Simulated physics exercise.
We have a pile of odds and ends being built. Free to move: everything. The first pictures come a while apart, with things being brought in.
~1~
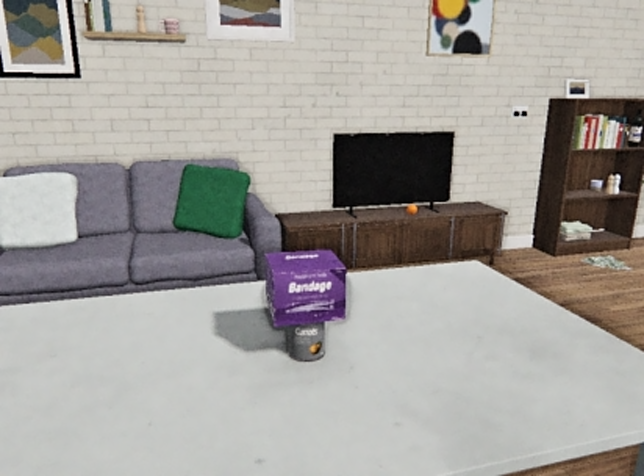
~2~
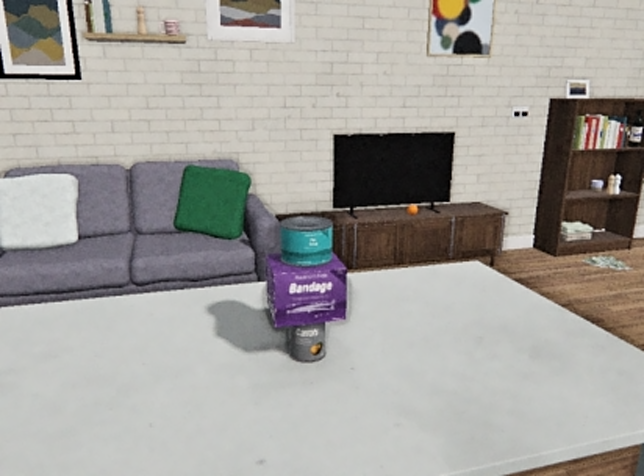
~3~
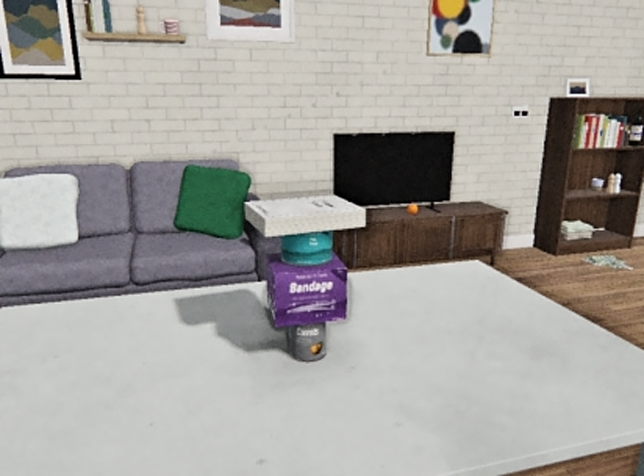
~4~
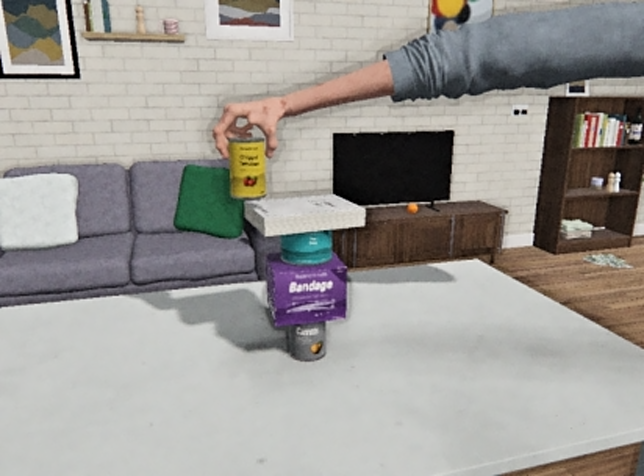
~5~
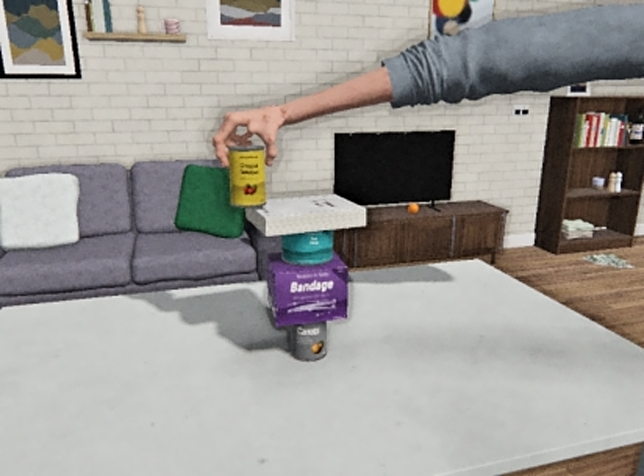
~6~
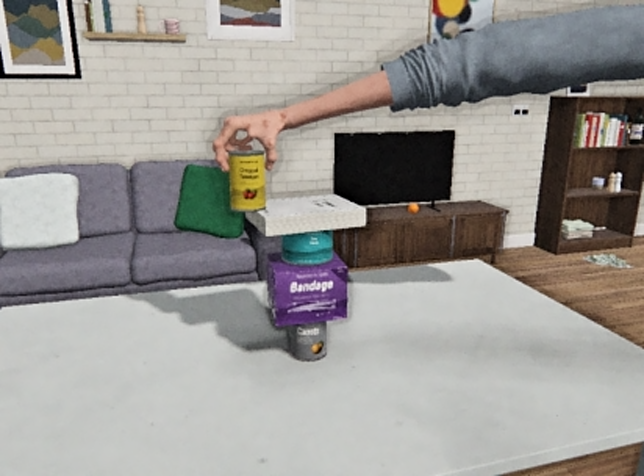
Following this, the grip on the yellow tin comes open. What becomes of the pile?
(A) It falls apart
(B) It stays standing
Option A: It falls apart.
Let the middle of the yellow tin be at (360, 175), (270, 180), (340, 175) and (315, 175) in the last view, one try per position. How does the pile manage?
Outcomes in order: A collapse, no collapse, no collapse, no collapse.
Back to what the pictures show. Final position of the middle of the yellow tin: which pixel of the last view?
The object winds up at approximately (234, 346).
Then, 0.40 s later than the last frame, yellow tin now fallen.
Then, 0.50 s later than the last frame, things are still on the move.
Then, 0.60 s later than the last frame, as before.
When it is over, fallen, yellow tin; the other 4 as before. End places, in pixels of the last picture, yellow tin near (234, 346). The pile comes apart.
